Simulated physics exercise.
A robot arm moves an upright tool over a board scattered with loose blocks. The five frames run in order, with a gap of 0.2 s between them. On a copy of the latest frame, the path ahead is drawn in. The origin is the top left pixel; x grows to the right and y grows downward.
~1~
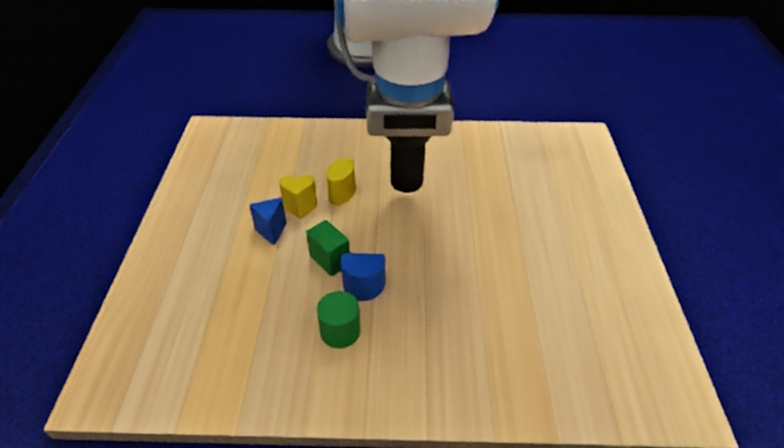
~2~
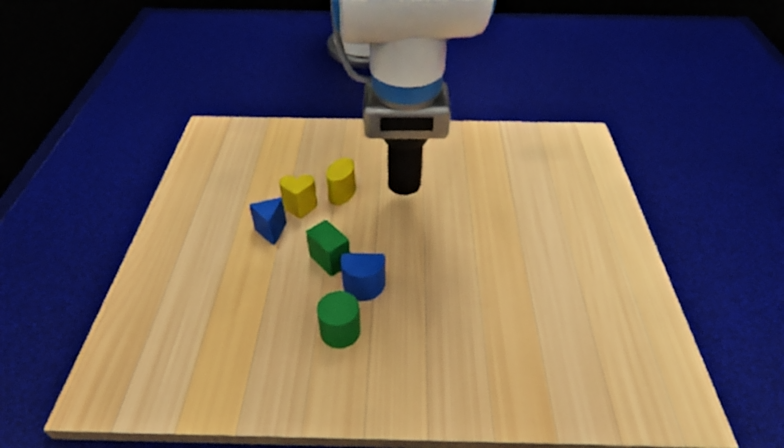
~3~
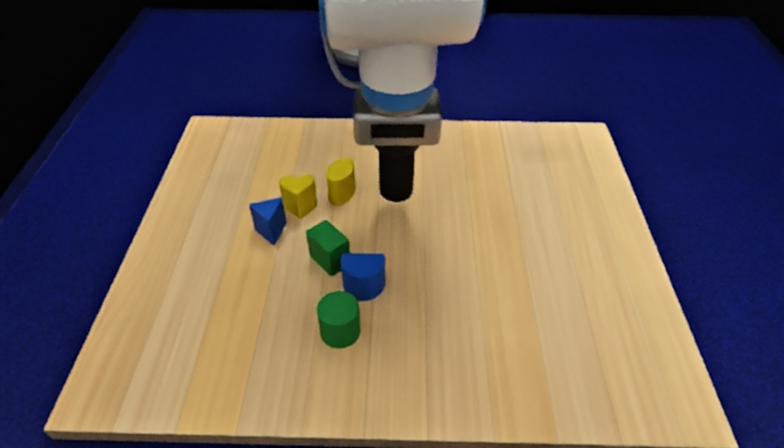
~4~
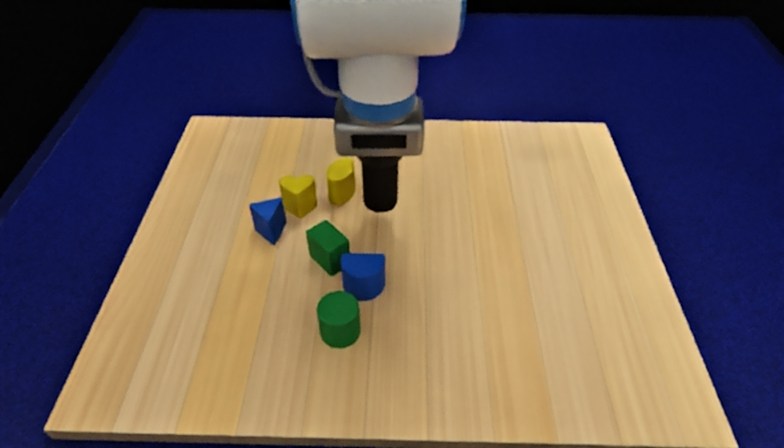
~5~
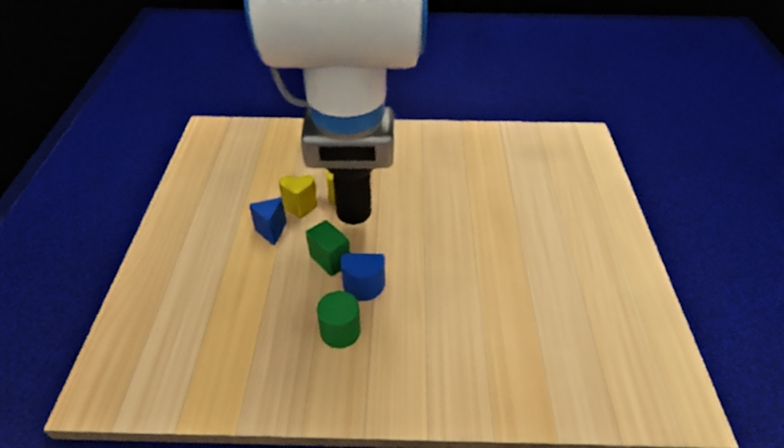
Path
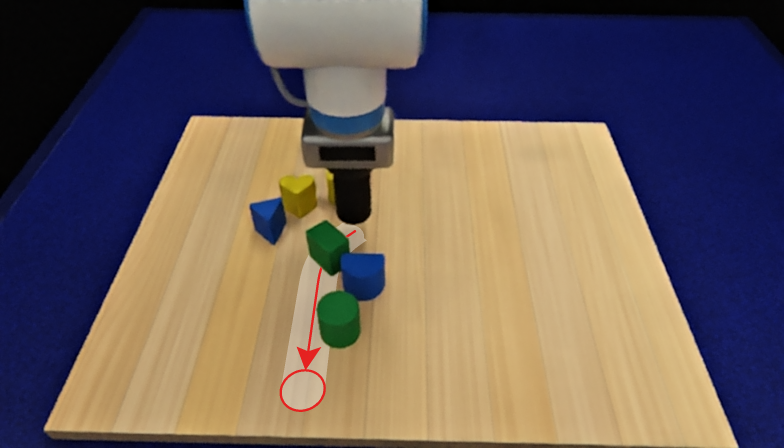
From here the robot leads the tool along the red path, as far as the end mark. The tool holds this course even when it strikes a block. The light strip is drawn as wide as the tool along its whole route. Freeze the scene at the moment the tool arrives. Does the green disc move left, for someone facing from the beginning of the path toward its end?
I expect so.
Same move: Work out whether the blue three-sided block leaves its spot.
It stays.
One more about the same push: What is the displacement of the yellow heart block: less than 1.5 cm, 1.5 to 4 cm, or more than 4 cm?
My answer is that it shifts under 1.5 cm.
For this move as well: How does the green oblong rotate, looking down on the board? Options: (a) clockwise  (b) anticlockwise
a
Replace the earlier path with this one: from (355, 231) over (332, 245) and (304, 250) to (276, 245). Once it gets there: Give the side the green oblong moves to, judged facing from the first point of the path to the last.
My answer: Left.
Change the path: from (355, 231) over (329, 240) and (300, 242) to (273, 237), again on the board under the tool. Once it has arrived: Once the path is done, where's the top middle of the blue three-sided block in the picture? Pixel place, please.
I expect it at (247, 201).
The line goes from (355, 231) through (321, 270) and (312, 325) to (303, 390).
What follows on the original path. One third of the way, tool (318, 254); green oblong (301, 270), turned 25° anticlockwise.
Two thirds of the way, tool (309, 308); green oblong (275, 318), turned 15° clockwise; green disc (343, 319).
At the end, tool (299, 374); blue three-sided block unmoved; yellow heart block unmoved; green oblong (266, 328), turned 40° clockwise; green disc (348, 329); blue half-round block unmoved.
